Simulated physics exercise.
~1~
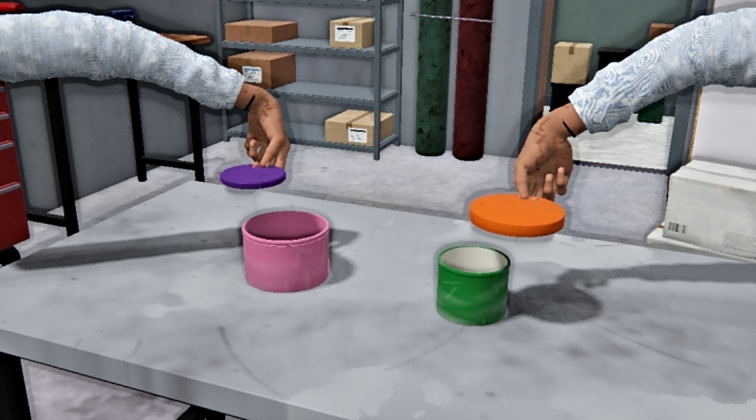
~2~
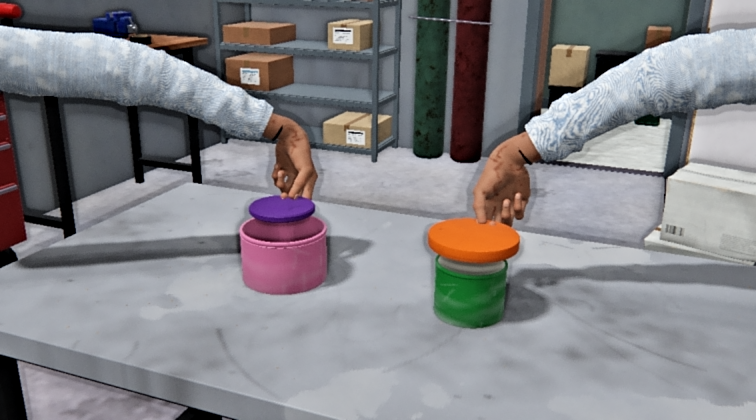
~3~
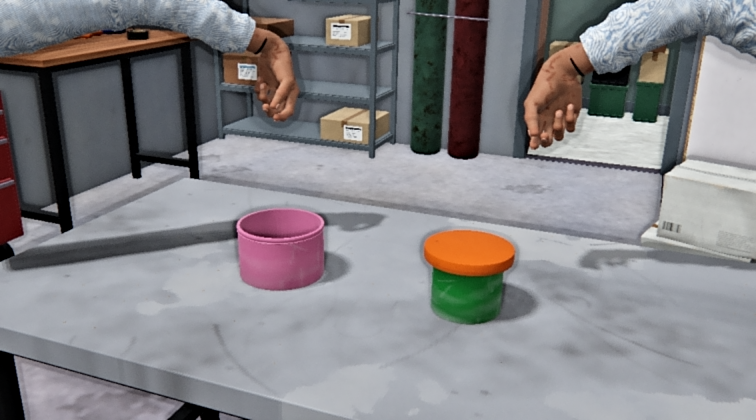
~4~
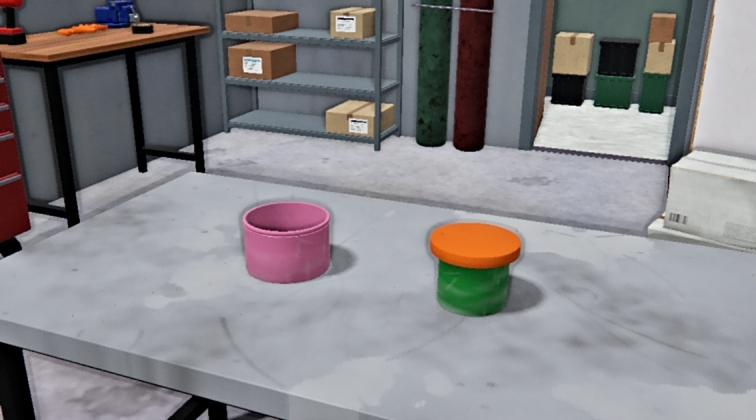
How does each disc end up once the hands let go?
The purple disc slips past the rim and drops into the pink container, out of sight. The orange disc stays on the rim of the green container, covering it like a lid.
